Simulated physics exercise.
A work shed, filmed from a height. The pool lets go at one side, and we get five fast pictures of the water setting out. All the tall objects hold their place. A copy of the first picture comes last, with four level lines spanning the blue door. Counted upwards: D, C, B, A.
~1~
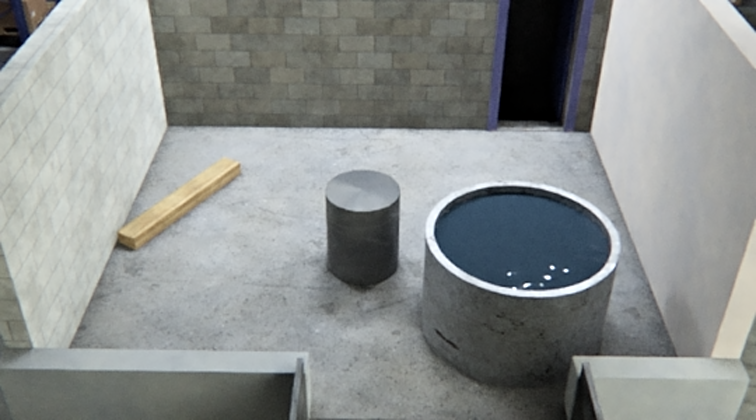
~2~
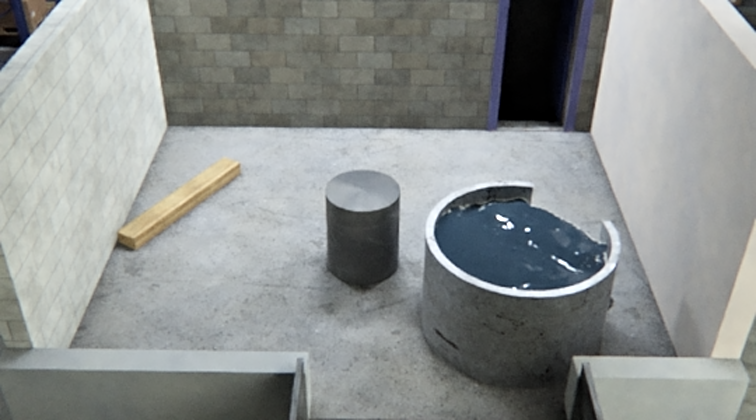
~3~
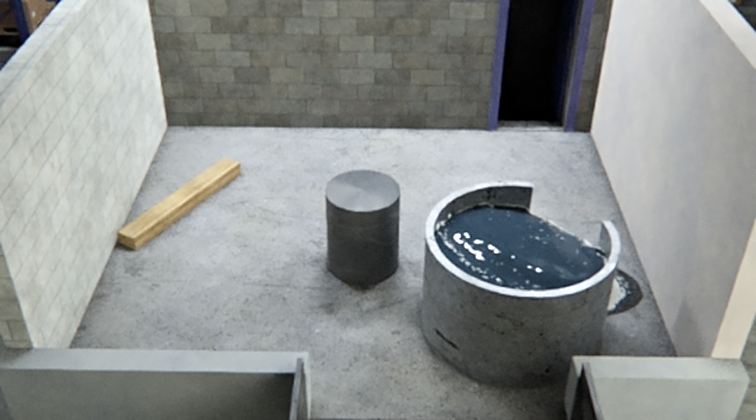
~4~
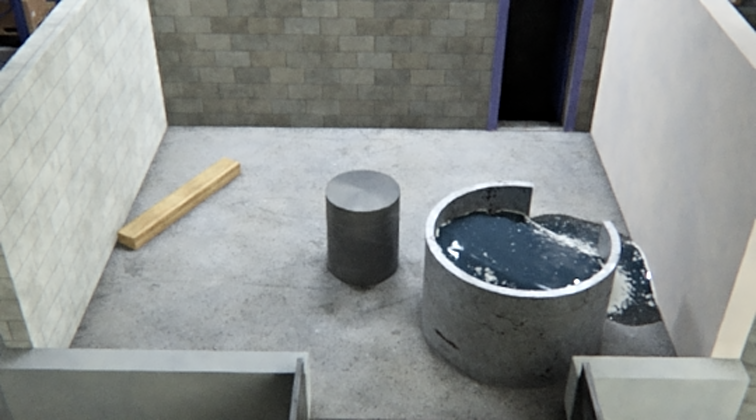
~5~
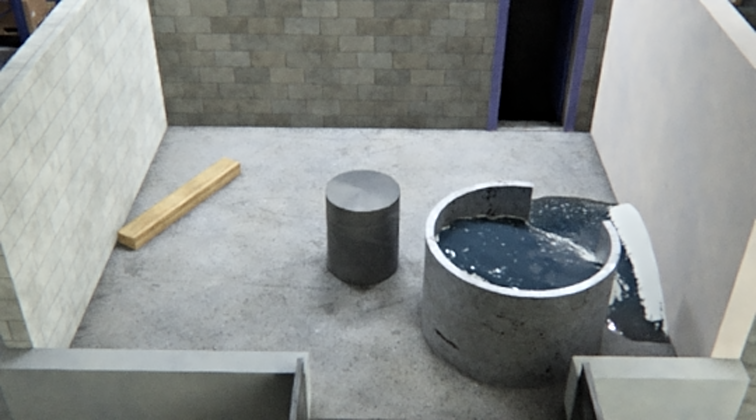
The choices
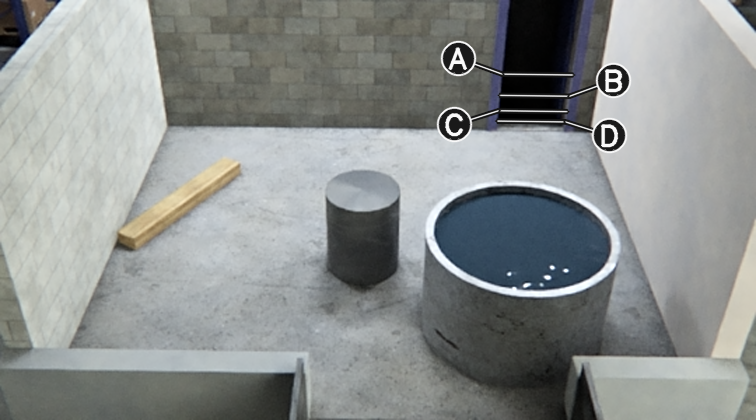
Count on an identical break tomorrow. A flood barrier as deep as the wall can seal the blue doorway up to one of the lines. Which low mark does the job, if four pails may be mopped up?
Height B just does it.
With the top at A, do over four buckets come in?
No, not at all.
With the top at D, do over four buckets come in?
Yes, it does.
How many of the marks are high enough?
Two of them.
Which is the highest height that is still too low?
That would be C.
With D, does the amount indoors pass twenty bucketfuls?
Yes, clearly.
In white, A at (537, 74); B at (534, 95); C at (532, 111); D at (531, 121); from the bottom up D, C, B, A.
With A, nothing gets over.
With B, a splash gets over, under a bucket.
With C, about 11 bucketfuls get in.
With D, dozens of bucketfuls pour in.
